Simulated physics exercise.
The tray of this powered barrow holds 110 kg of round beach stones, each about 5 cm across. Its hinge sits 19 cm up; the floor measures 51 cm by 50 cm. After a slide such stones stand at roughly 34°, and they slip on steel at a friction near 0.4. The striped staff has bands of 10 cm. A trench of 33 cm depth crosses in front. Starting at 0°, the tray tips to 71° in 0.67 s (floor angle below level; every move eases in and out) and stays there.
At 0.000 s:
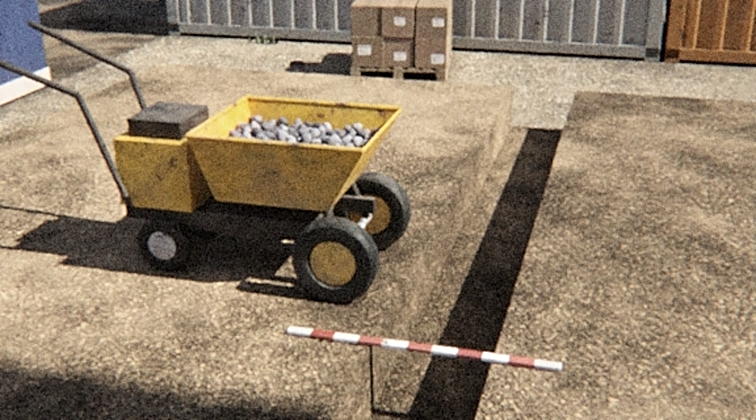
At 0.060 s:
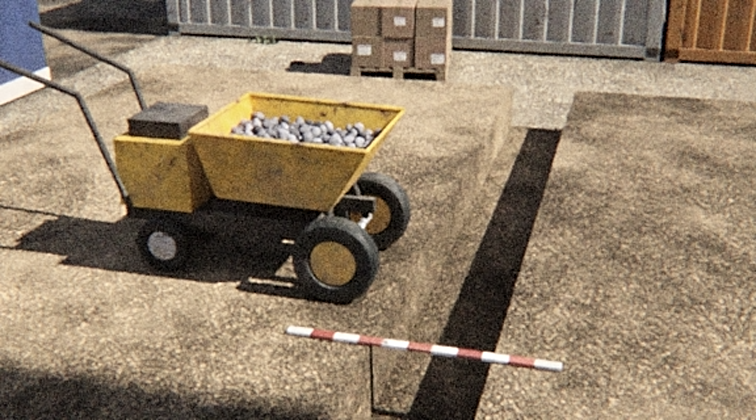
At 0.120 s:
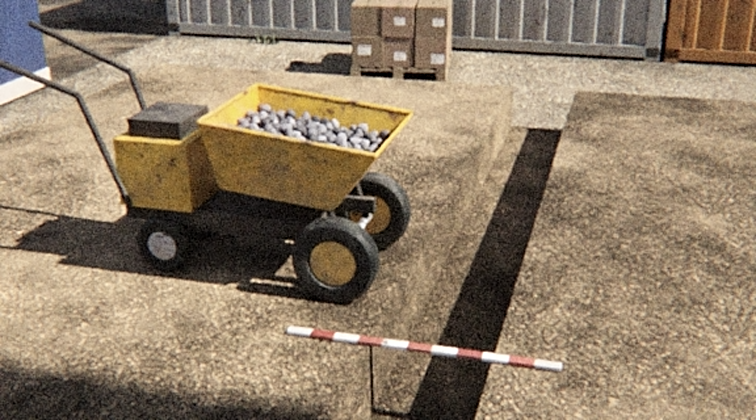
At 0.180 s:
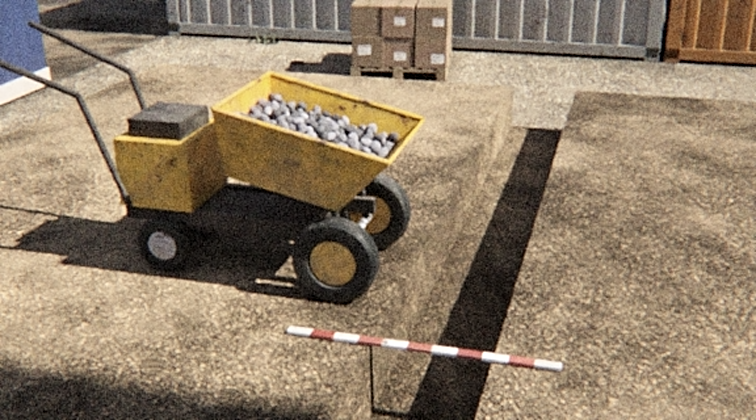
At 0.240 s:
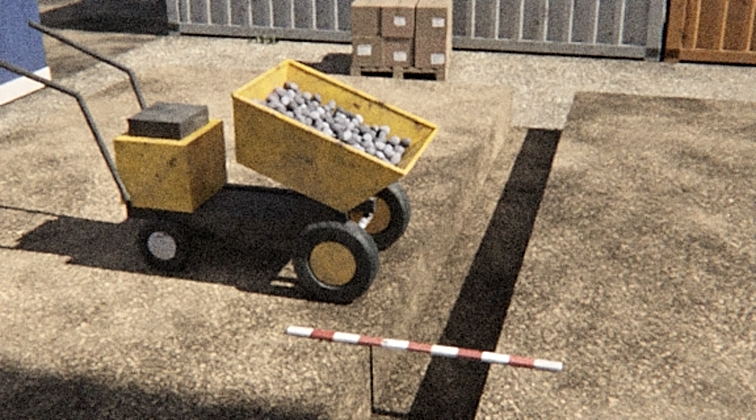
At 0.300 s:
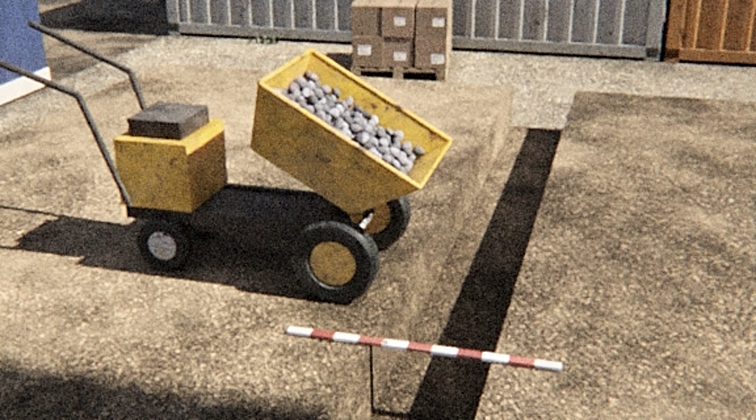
The yellow tray of grey stones tilts steadily down toward the right on its barrow.
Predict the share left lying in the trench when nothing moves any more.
About 47 per cent.
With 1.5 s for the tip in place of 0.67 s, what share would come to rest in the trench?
It would be near 70 per cent.
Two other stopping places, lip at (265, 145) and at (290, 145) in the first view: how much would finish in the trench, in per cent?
First some 95, then 100 per cent.
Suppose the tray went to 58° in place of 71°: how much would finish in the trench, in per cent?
Then about 25 per cent.
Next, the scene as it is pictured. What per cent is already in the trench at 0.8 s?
About 15 per cent by then.
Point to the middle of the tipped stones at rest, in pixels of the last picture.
Around (531, 288).
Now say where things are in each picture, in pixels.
In the first picture, the tray is at 0°, its lip at (363, 151); the top of the load is at (293, 132).
In the second picture, the tray is at 2°, its lip at (366, 152); the top of the load is at (285, 129); the stones move at 0.4 m/s on average.
In the third picture, the tray is at 6°, its lip at (375, 156); the top of the load is at (259, 119); the stones move at 0.7 m/s on average.
In the fourth picture, the tray is at 13°, its lip at (389, 163); the top of the load is at (270, 107); the stones move at 1.0 m/s on average.
In the fifth picture, the tray is at 21°, its lip at (404, 174); the top of the load is at (284, 96); the stones move at 1.2 m/s on average.
In the sixth picture, the tray is at 30°, its lip at (420, 188); the top of the load is at (303, 85); the stones move at 1.3 m/s on average.
After 0.5 s the floor is at 60°; 100 % in the tray; the foremost stones are at (445, 217).
After 0.8 s the floor is at 71°; 74 % in the tray, 14 % in the trench, 12 % past the trench; the foremost stones are at (542, 282).
After 1.1 s the floor is at 71°; 26 % in the tray, 22 % in the trench, 53 % past the trench; the foremost stones are at (725, 299).
After 3.1 s the floor is at 71°; 0 % in the tray, 47 % in the trench, 53 % past the trench; the foremost stones are past the picture's edge.
